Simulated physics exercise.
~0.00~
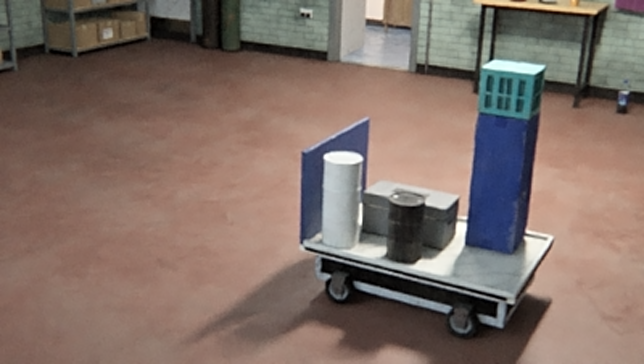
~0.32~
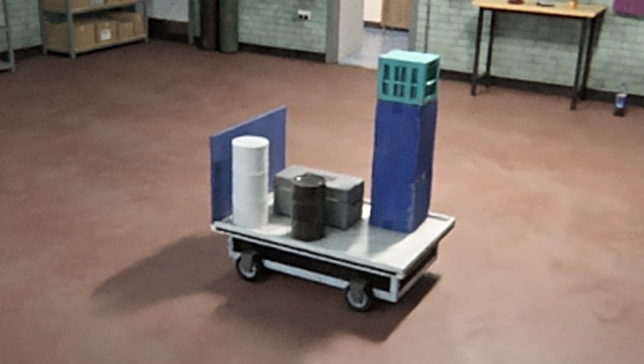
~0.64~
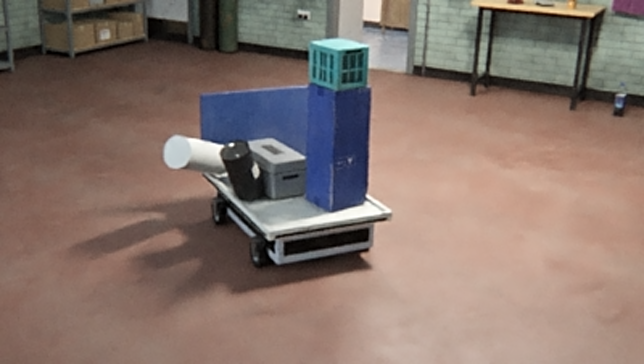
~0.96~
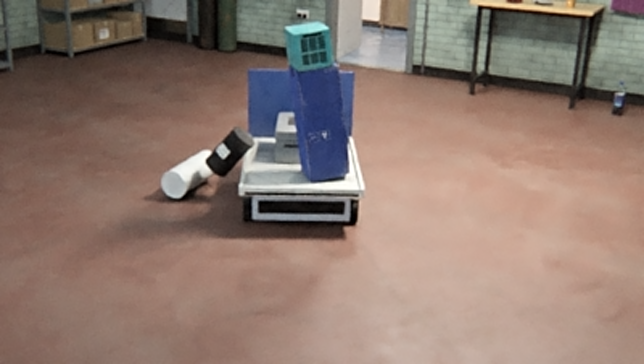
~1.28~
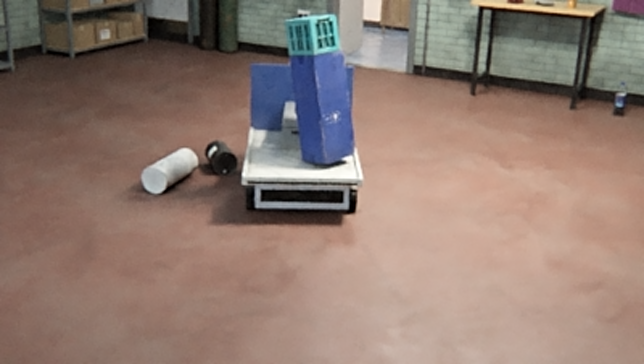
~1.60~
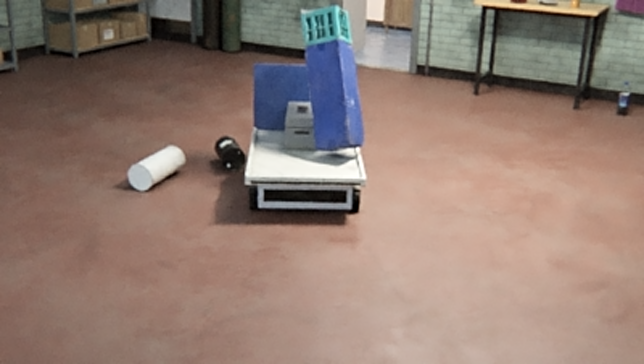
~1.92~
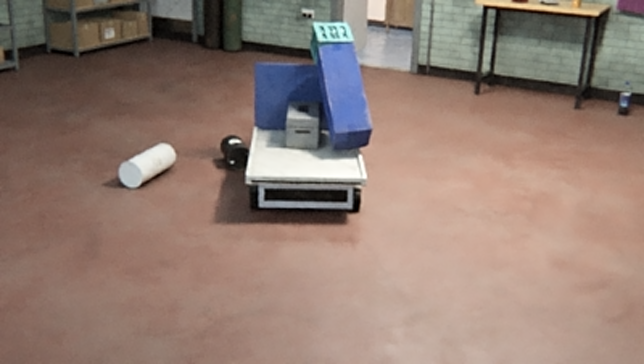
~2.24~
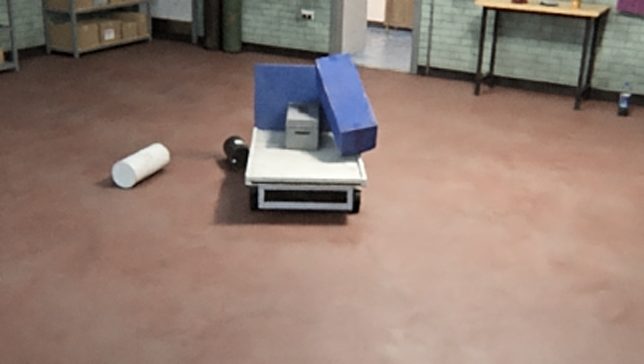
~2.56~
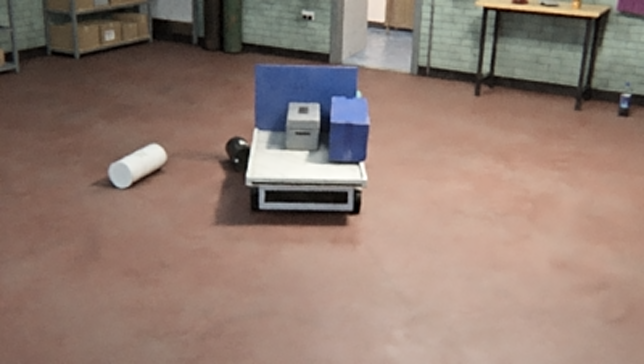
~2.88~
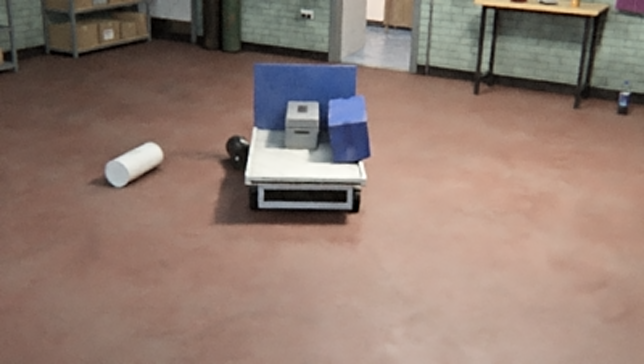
A flat cart carrying a tall blue box topped by a turquoise crate, a grey toolbox, and white and black canisters rolls leftward across a reddish-brown workshop floor, seen from slightly above. Shelves and a wooden table stand along the pale green brick wall behind. As the cart swings round to face the viewer, the white canister topples off the left side and the black one tumbles after it. The cart stops while the blue box leans back and falls, and the crate drops out of sight behind. Finally, the box lies beside the upright toolbox on deck, both canisters on the floor.
